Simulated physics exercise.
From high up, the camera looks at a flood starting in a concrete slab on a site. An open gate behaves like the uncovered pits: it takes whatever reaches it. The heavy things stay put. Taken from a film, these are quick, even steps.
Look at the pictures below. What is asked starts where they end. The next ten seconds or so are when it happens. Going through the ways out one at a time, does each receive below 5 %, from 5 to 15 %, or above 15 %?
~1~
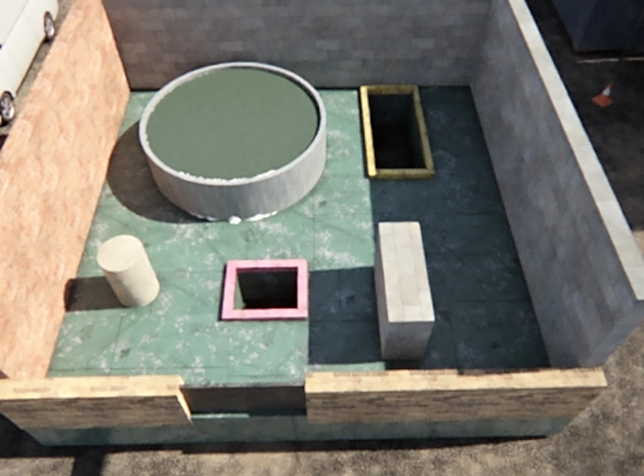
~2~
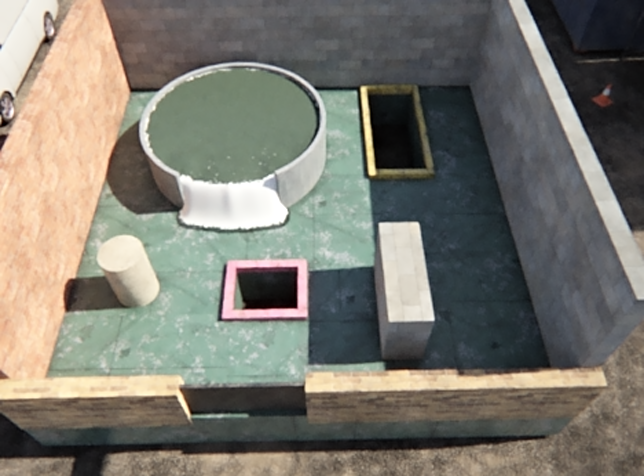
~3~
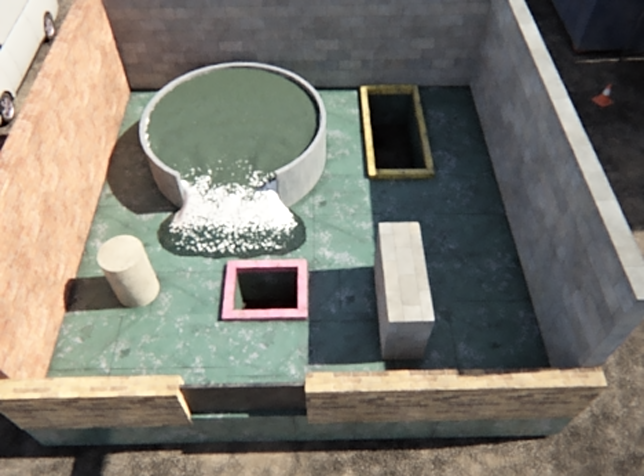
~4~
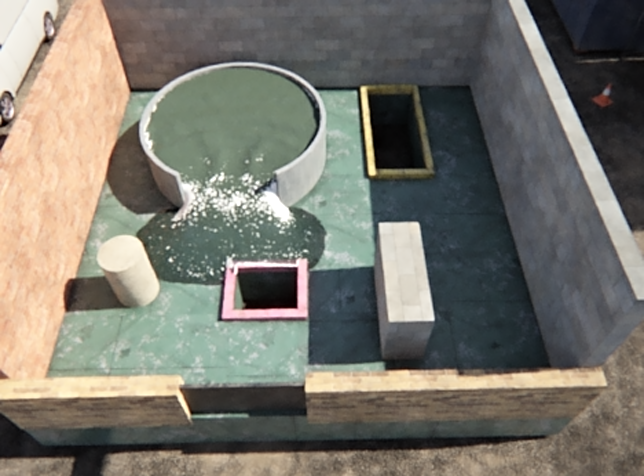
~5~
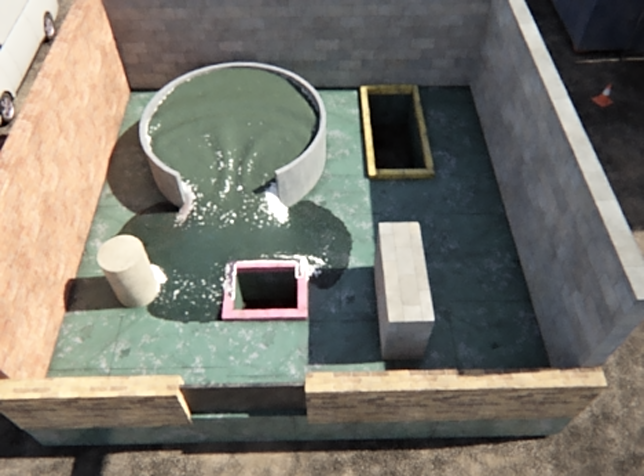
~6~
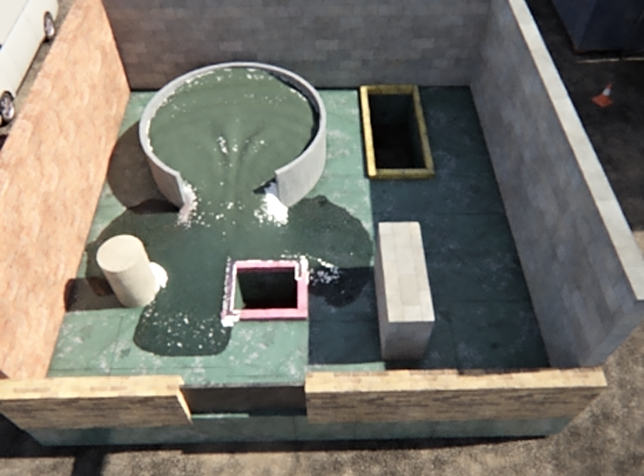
In order: The gate carries off next to nothing - beneath five per cent, the yellow pit carries off next to nothing - beneath five per cent, the pink pit carries off plenty - exceeding fifteen per cent.
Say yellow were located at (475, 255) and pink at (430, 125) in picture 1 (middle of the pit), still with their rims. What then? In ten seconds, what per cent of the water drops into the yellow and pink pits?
Estimated shares - yellow: 10 %; pink: 2 %.
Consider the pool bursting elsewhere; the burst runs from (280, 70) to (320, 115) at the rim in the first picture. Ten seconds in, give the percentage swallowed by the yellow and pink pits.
The yellow pit takes 60 per cent and the pink pit 0 per cent.
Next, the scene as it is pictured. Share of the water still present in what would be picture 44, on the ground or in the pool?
Estimate: 76 per cent.
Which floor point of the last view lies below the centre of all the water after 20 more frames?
My reading is close to (230, 225).
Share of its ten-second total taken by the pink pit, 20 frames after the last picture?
About 70 per cent.
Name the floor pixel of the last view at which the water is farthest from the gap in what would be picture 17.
The front tops out at about (481, 394).
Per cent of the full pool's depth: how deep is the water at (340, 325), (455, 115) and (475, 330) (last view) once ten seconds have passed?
Roughly 8 per cent, 16 per cent and 8 per cent.
A moment on, water covers 30 % of the floor; the gate 0 %, the yellow pit 0 %, the pink pit 6 %.
Next, water covers 40 % of the floor; the gate 0 %, the yellow pit 0 %, the pink pit 12 %.
Then, water covers 55 % of the floor; the gate 0 %, the yellow pit 0 %, the pink pit 17 %.
Later, water covers 85 % of the floor; the gate 0 %, the yellow pit 0 %, the pink pit 23 %.
In the end, water covers 95 % of the floor; the gate 0 %, the yellow pit 1 %, the pink pit 25 %.
